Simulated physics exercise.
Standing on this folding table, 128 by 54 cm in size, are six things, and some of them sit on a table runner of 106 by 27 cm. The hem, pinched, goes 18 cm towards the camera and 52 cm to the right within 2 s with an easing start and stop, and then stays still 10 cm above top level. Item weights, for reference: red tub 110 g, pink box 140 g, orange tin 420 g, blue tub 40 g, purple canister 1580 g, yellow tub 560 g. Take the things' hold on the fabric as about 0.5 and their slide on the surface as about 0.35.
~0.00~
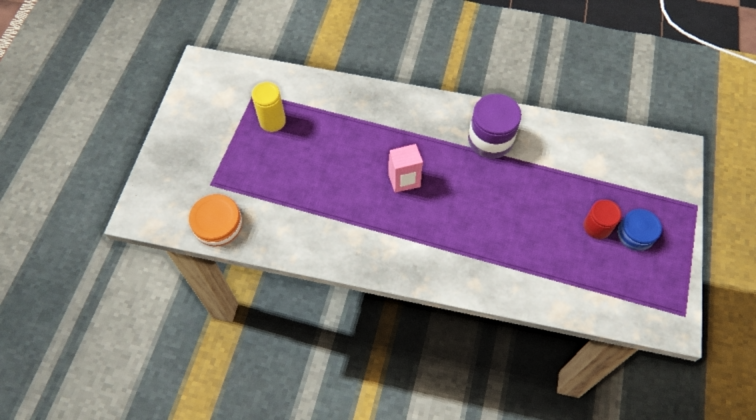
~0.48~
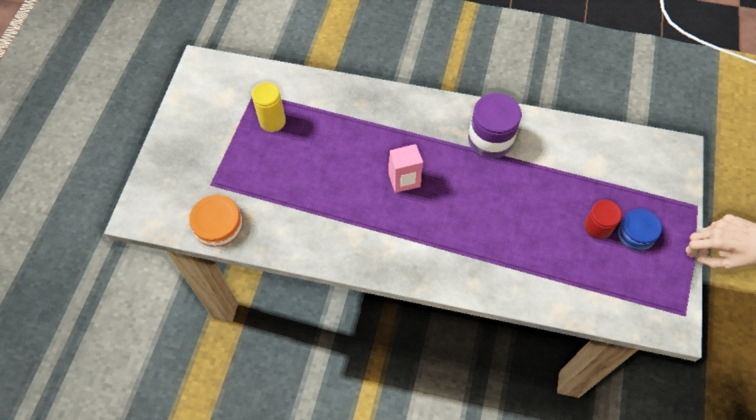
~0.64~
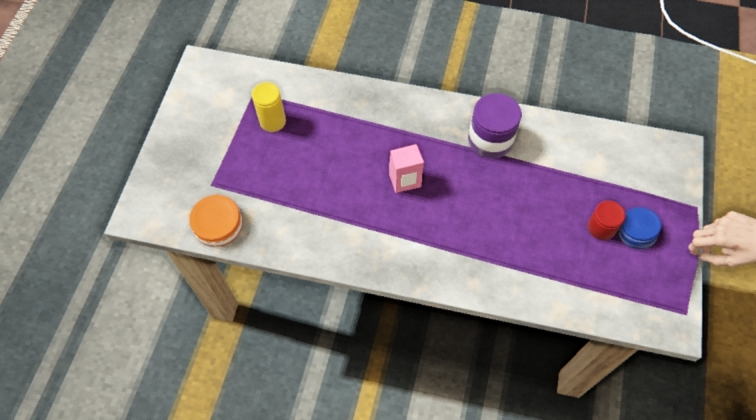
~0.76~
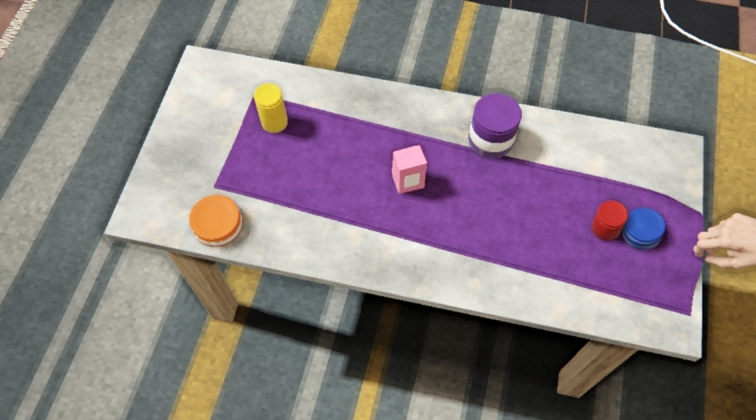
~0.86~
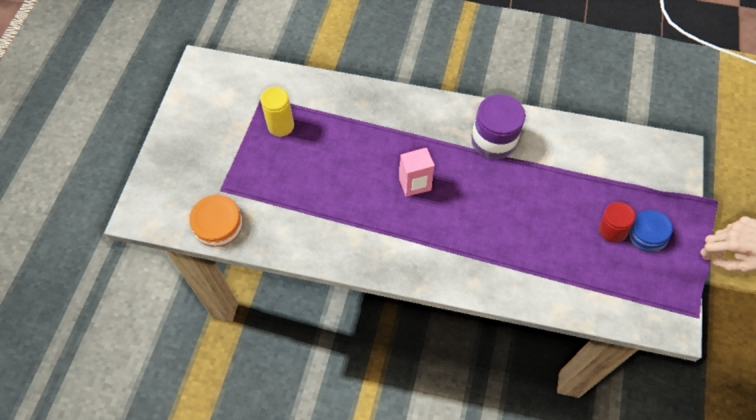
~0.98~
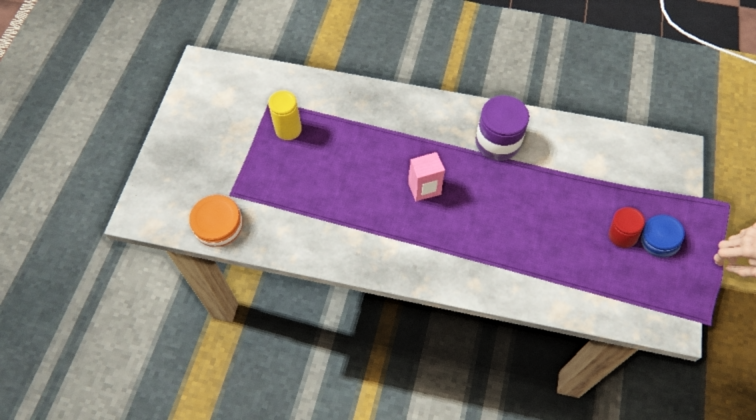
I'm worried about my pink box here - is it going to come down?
No, it will stay up.
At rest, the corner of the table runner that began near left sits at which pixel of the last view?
(445, 273) or thereabouts.
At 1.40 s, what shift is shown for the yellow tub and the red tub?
For the yellow tub it's 20 cm, and for the red tub it's 20 cm.
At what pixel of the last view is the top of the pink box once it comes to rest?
Check near (674, 266) - that's where it comes to rest.
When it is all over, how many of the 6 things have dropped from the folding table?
Counted result: 0.
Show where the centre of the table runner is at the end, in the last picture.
It sits near (706, 309) in pixels.
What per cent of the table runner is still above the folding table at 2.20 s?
About 55 per cent.
At 1.4 s, 85 % of the table runner is still over the top; pink box 19 cm off its start, yellow tub 19 cm off its start, red tub 19 cm off its start.
At 1.8 s, 70 % of the table runner is still over the top; pink box 36 cm off its start, yellow tub 36 cm off its start, red tub 36 cm off its start.
At 2.2 s, 55 % of the table runner is still over the top; pink box 51 cm off its start at (640, 252), yellow tub 51 cm off its start at (483, 169), red tub 50 cm off its start.
At 2.6 s, 50 % of the table runner is still over the top; pink box 58 cm off its start, yellow tub 58 cm off its start, red tub 56 cm off its start.
At 4.2 s, 50 % of the table runner is still over the top; pink box 58 cm off its start at (674, 266), yellow tub 58 cm off its start at (513, 180), red tub 56 cm off its start, blue tub 54 cm off its start.
